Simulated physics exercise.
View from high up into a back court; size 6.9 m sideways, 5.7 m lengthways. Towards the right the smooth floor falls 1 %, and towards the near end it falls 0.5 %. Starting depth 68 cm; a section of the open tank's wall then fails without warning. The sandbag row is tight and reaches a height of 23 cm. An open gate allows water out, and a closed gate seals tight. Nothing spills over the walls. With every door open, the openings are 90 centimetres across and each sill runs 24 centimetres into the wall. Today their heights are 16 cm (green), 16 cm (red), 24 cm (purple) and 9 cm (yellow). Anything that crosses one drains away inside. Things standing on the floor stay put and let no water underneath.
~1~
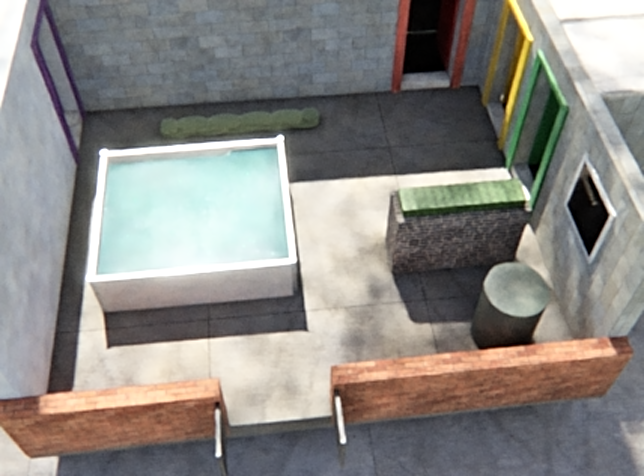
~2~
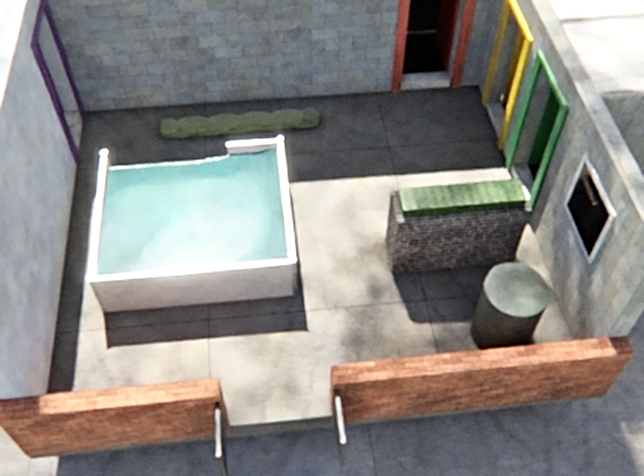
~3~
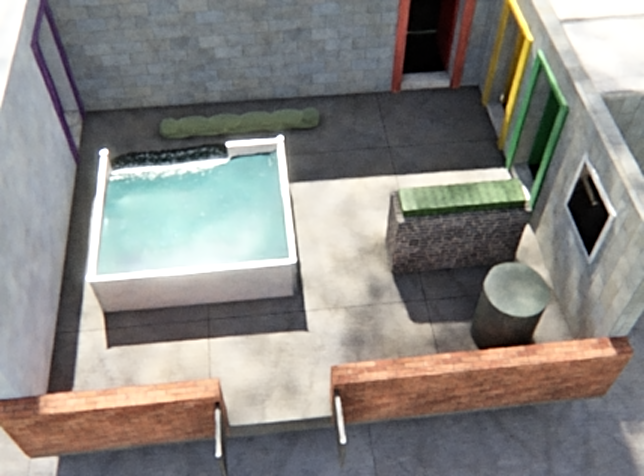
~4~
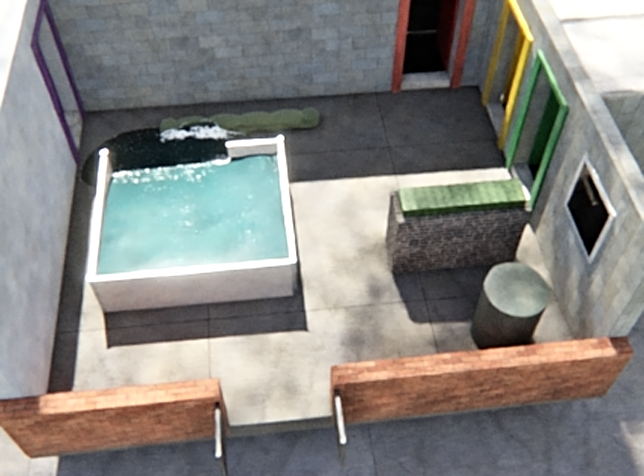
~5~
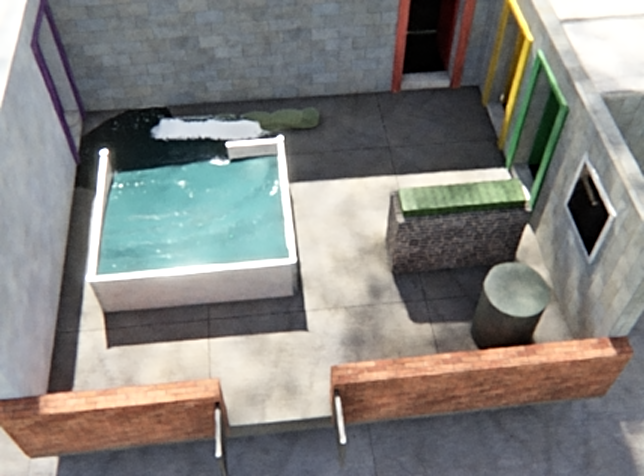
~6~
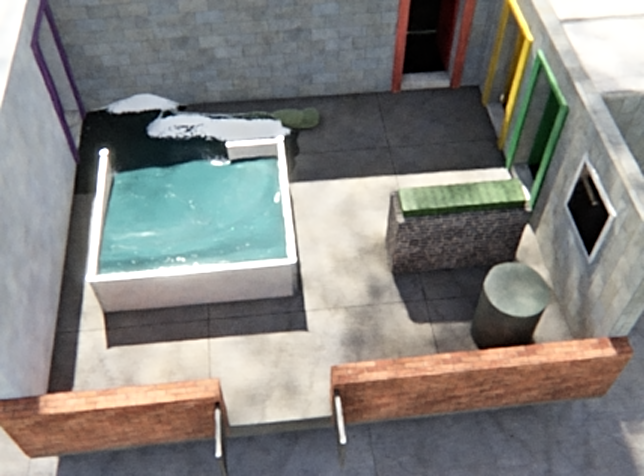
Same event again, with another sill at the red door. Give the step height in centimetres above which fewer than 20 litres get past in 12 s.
10 cm.
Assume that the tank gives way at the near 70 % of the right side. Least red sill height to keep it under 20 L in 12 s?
Then something near 17 cm.
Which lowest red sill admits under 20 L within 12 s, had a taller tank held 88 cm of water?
The step would need to be some 12.0 cm high.
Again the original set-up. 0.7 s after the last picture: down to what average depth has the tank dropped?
Average depth: Approx. 44 cm.
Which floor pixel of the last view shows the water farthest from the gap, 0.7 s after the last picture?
The farthest wet point sits near (384, 124) in the last view.
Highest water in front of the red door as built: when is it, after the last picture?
Roughly 7.5 s.
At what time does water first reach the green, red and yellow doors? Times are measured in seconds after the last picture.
Arrives: Green 1.8 s / red 1.8 s / yellow 1.6 s.
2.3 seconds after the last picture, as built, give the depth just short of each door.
Depths in cm - green: 11, red: 6, purple: 39, yellow: 12.
Then, 0.7 s after the last picture water covers 25 % of the floor, deepest (58 cm) near (95, 115); it has not reached the red door.
Then, 2.3 s after the last picture water covers 55 % of the floor, deepest (39 cm) near (80, 145); 6 cm at the red door, 0 litres in over its 16 cm sill.
Then, 11.3 s after the last picture water covers 95 % of the floor, deepest (18 cm) near (582, 372); 10 cm at the red door, 0 litres in over its 16 cm sill.
At the red door as built, the water peaked near 14 cm, 7.3 s after the last picture.
With a sill of 9 cm, 31 litres would have come in within the 12 s; with 12 cm, 7 litres. So under 20 litres takes about 10 cm.
